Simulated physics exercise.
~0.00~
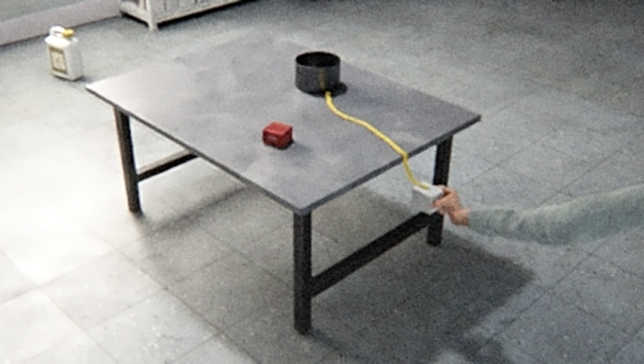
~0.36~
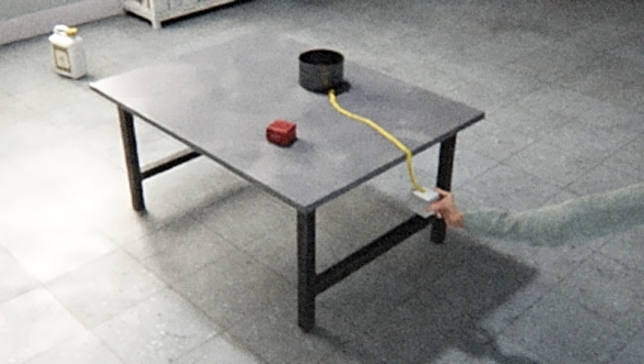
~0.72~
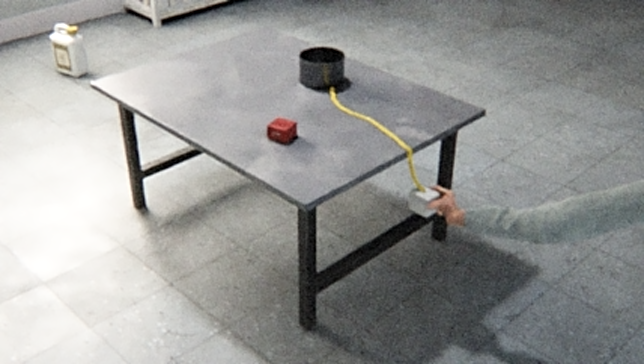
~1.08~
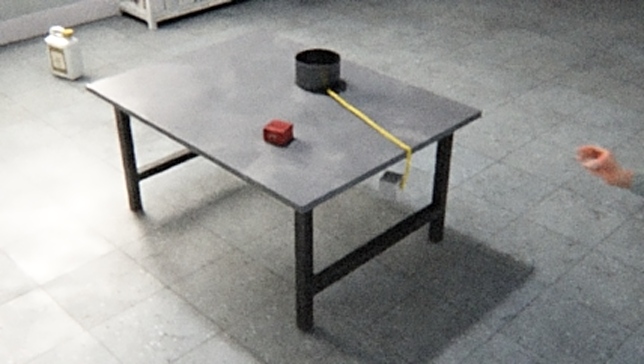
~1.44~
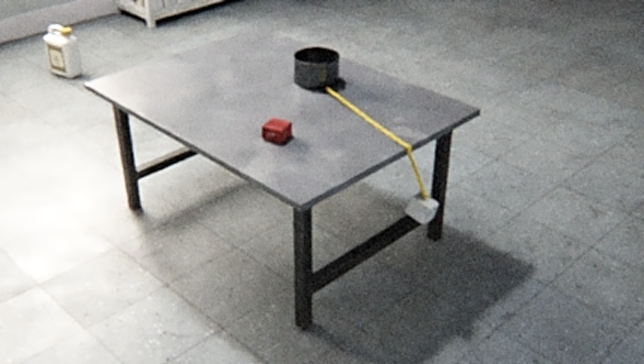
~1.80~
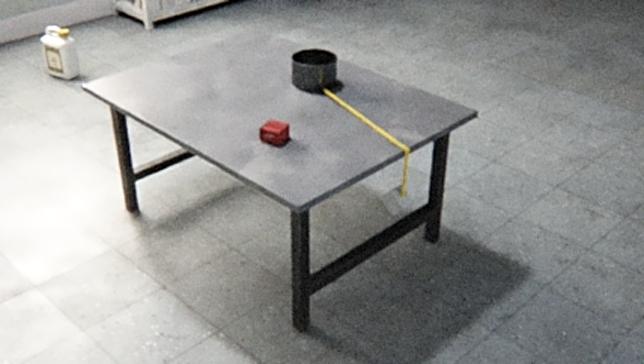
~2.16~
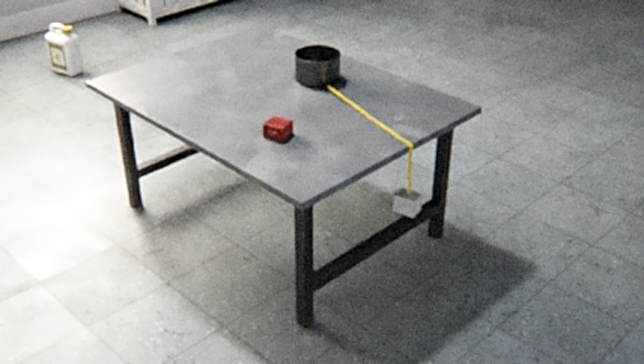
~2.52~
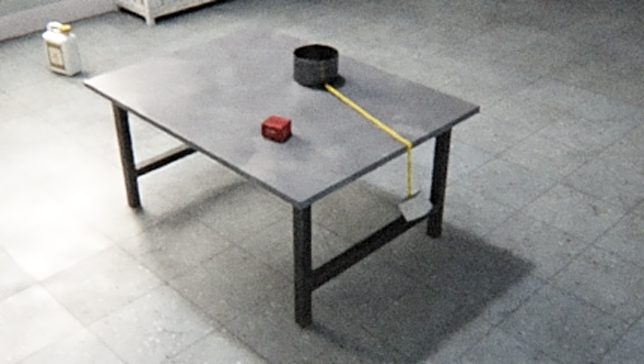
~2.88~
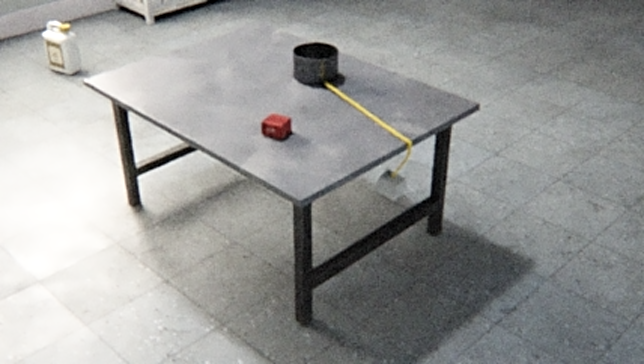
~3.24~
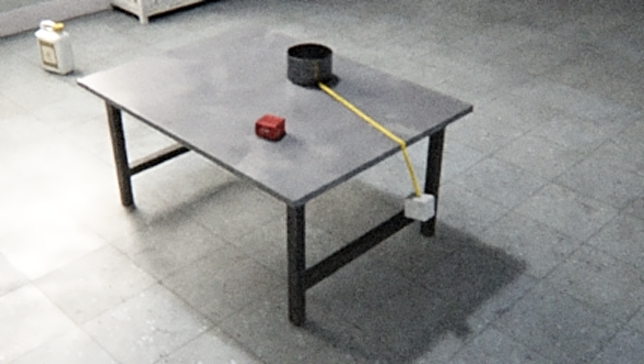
A white block, released by a hand, swings and dangles from a yellow ribbon.
